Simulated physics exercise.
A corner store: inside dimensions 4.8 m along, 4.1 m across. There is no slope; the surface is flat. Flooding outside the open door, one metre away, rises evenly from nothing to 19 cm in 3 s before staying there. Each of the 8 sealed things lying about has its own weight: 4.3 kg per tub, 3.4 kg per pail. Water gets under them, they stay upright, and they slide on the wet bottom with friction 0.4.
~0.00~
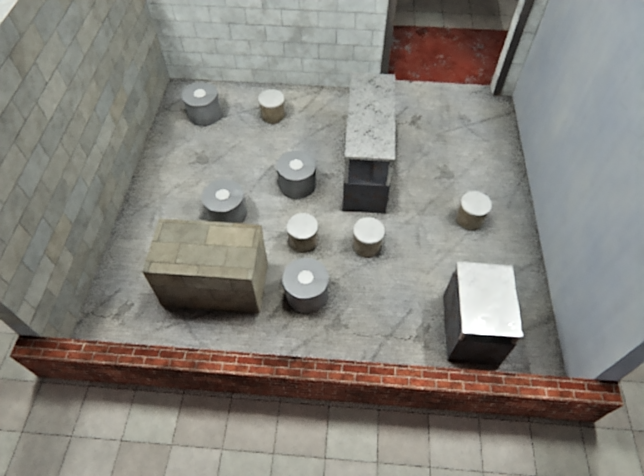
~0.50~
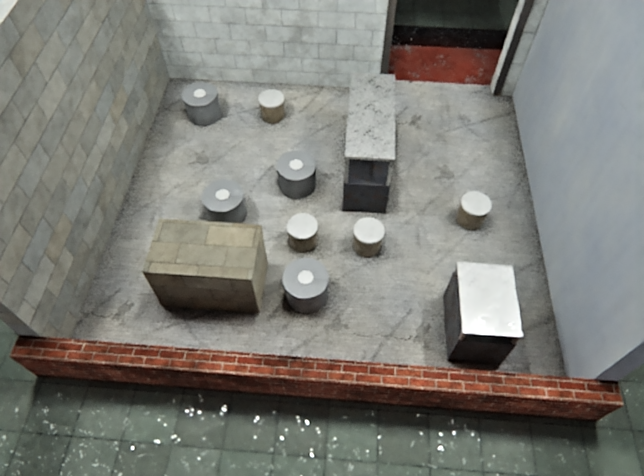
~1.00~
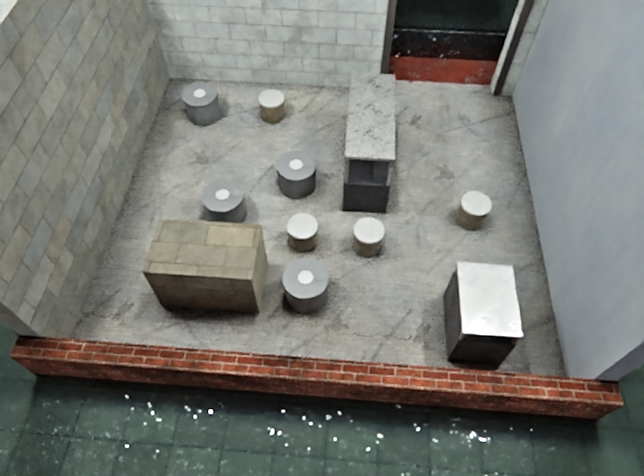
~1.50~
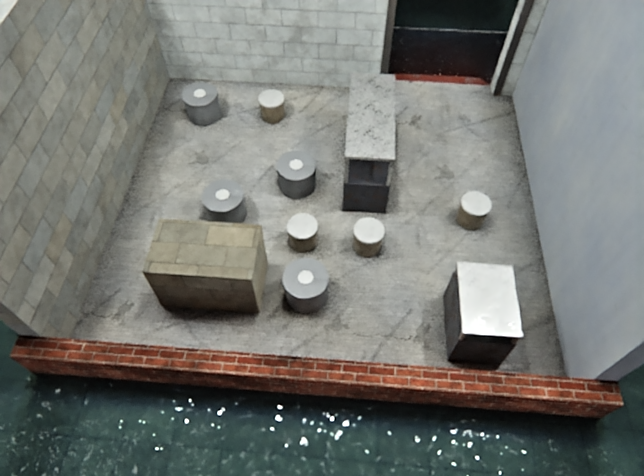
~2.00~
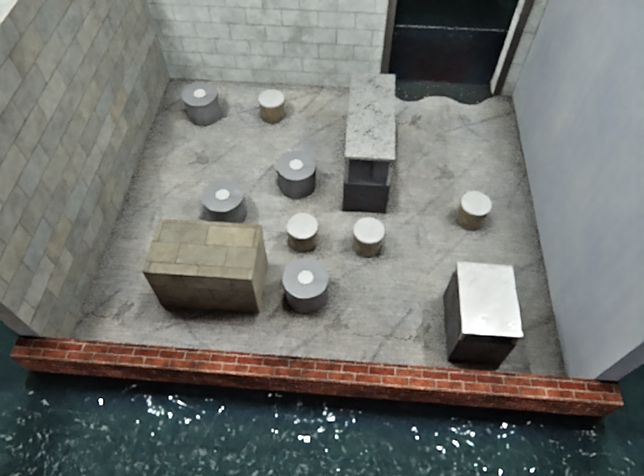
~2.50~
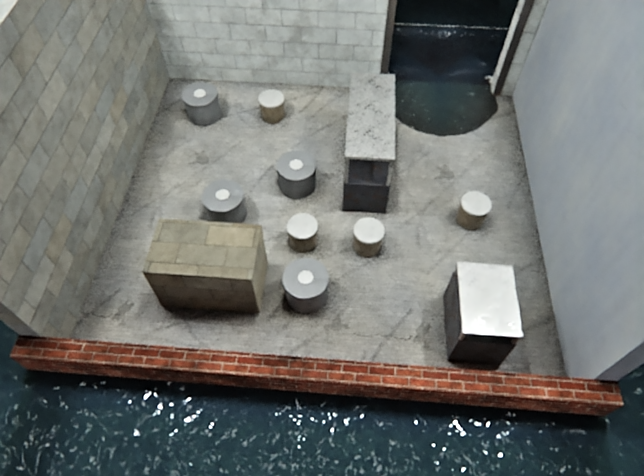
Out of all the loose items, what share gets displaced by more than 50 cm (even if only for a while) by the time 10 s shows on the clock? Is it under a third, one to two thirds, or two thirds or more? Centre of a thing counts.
One to two thirds.
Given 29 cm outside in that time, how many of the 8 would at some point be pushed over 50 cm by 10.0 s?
With that change, 7 of them.
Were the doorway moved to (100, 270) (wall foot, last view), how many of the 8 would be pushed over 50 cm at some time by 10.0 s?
7.
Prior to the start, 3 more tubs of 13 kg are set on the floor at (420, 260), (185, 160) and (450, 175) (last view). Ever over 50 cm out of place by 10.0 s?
Note: Item 1 above threshold; item 2 below threshold; item 3 above threshold.
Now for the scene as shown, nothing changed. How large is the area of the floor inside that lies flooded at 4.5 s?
Roughly 6.5 m2 of it is wet.
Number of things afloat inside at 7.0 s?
The count is 1.
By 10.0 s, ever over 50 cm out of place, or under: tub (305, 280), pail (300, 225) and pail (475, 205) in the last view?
Beyond, beyond, beyond.
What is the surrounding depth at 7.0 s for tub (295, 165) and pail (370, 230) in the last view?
First about 1 cm, second about 2 cm.
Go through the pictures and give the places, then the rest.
The first picture shows a tub at (296, 165) rests on the ground; a tub at (200, 94), on the bottom; water covers 0.0 m2; 0 of 8 have shifted.
The second picture shows a tub at (296, 165) rests on the ground; a tub at (200, 94) rests on the ground; 0.0 m2 under water; 0 of 8 have shifted.
The third picture shows a tub at (296, 165), on the bottom; a tub at (200, 94), on the bottom; water covers 0.0 m2; 0 of 8 have shifted.
The fourth picture shows a tub at (296, 165), on the bottom; a tub at (200, 94) rests on the ground; 0.0 m2 under water; 0 of 8 have shifted.
The fifth picture shows a tub at (296, 165) rests on the ground; a tub at (200, 94) rests on the ground; 0.1 m2 under water; 0 of 8 have shifted.
The sixth picture shows a tub at (296, 165) rests on the ground; a tub at (200, 94) rests on the ground; water covers 0.9 m2; 0 of 8 have shifted.
After 3.5 s 0 of 8 are over 50 cm from their spots; 0 afloat.
After 4.5 s 1 of 8 are over 50 cm from their spots; 0 afloat.
After 7.0 s 1 of 8 are over 50 cm from their spots; 1 afloat.
After 10.0 s 4 of 8 are over 50 cm from their spots, and 4 have been at some point; 5 afloat.
